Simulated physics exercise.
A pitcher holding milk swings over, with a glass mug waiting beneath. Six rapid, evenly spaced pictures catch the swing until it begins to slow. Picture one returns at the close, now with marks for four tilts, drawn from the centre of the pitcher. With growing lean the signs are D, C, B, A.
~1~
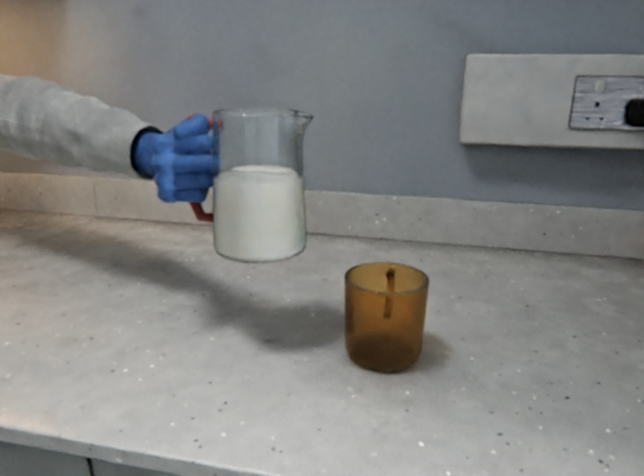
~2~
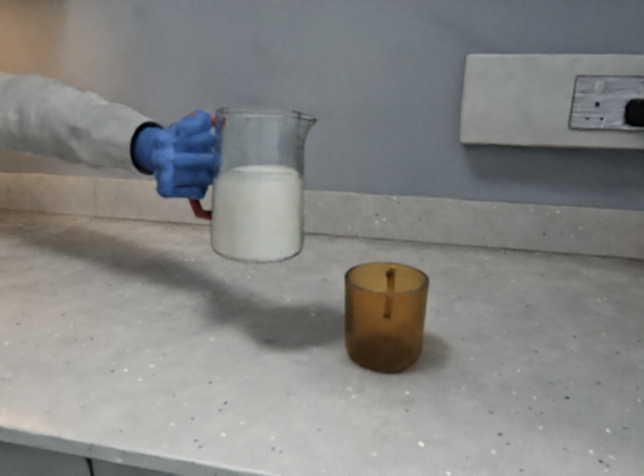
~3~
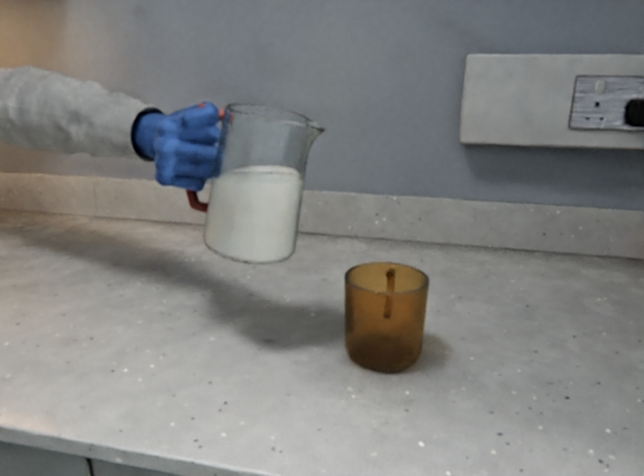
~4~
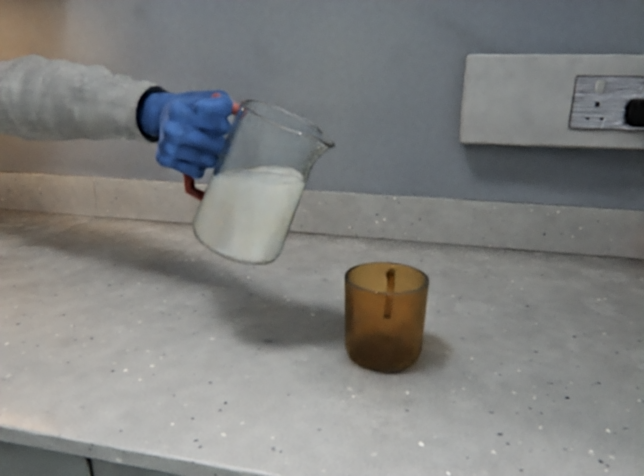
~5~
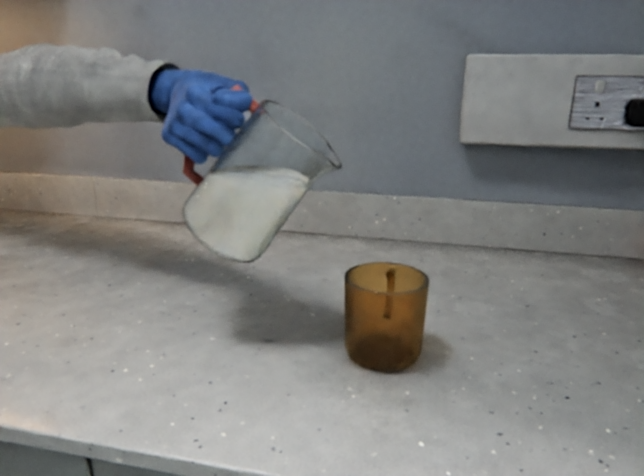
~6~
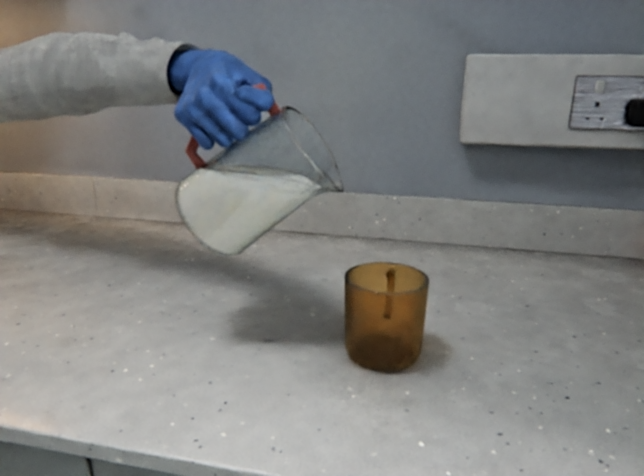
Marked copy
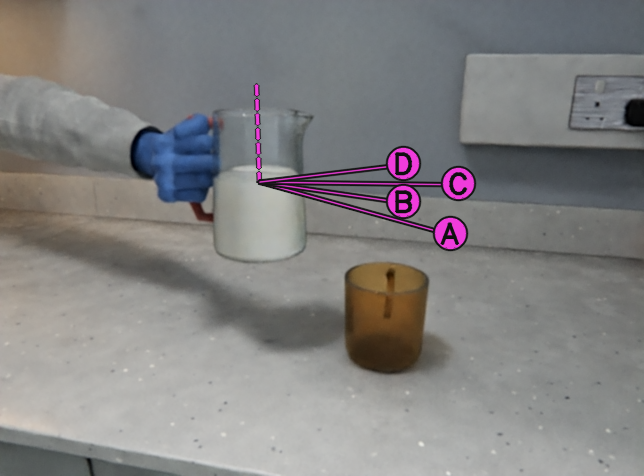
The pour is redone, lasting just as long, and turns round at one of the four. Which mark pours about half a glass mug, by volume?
Go for D.
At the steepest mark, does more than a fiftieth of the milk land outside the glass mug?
Yes, it does.
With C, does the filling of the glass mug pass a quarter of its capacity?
Yes, clearly.
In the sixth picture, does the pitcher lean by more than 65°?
No, it does not.
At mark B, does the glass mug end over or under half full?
Over.
On the marked copy, A at (433, 230); B at (387, 200); C at (441, 184); D at (387, 166).
If A is chosen, the glass mug ends with about 81 % of what it can hold; 17 % of the milk is spilt.
If B is chosen, the glass mug ends with about 83 % of what it can hold; 4 % of the milk is spilt.
If C is chosen, the glass mug ends with about 68 % of what it can hold.
If D is chosen, the glass mug ends with about 51 % of what it can hold.
